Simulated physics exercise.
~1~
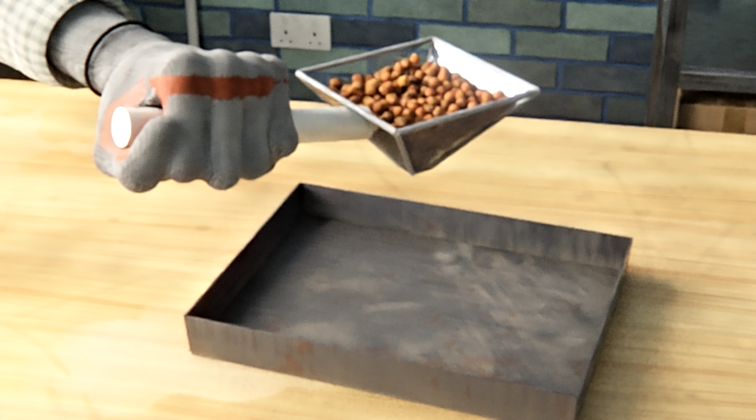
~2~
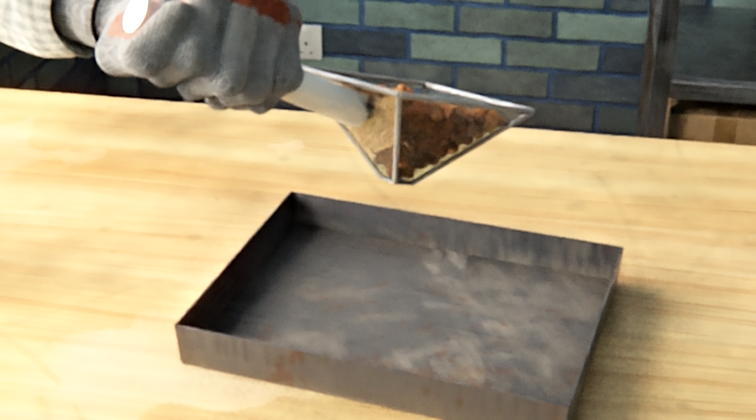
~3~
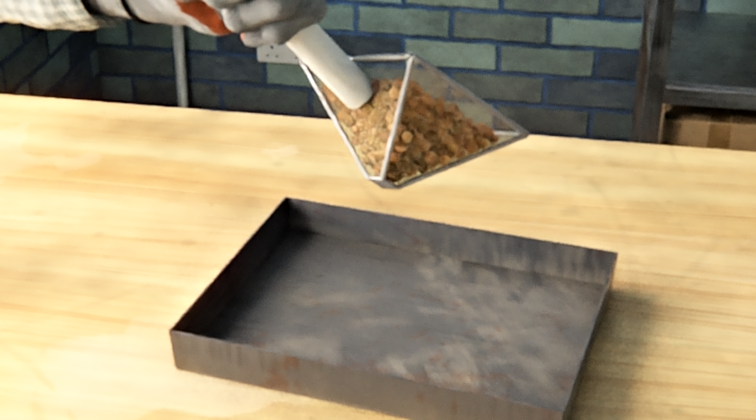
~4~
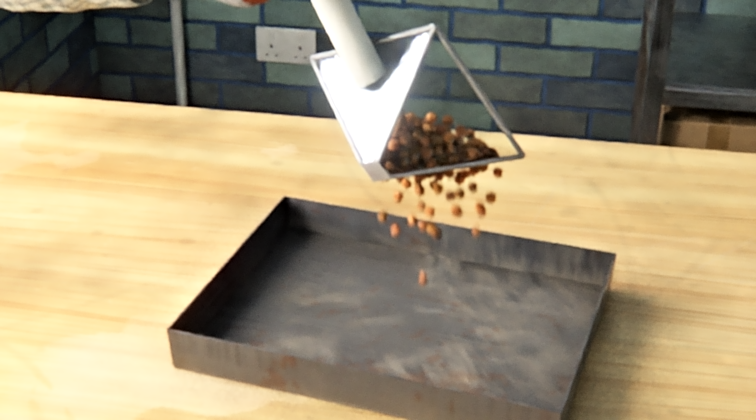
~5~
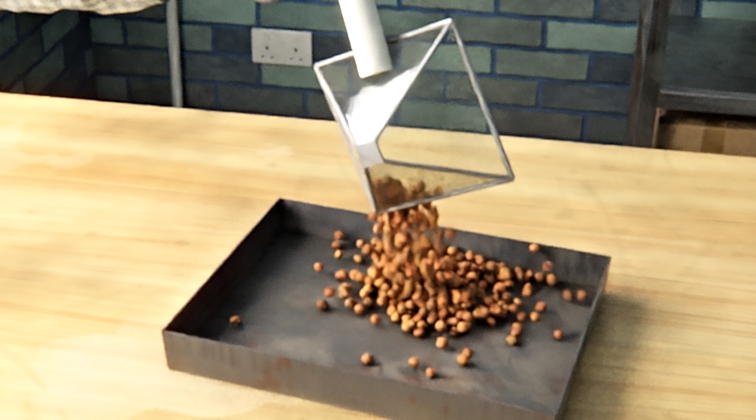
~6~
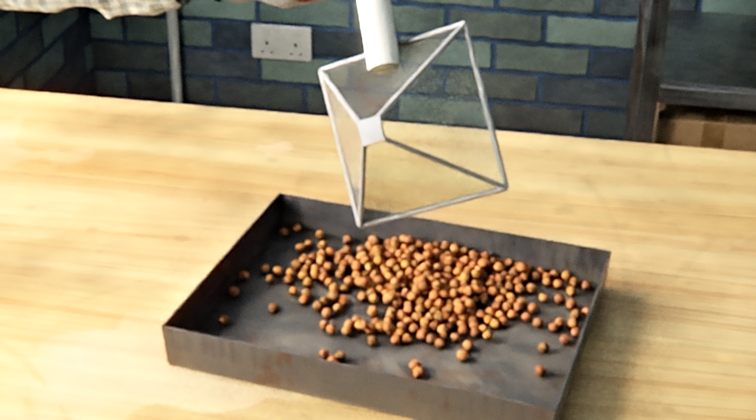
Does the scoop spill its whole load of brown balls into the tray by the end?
Yes, the scoop ends up empty above the tray, and the balls lie spread across the tray's floor.
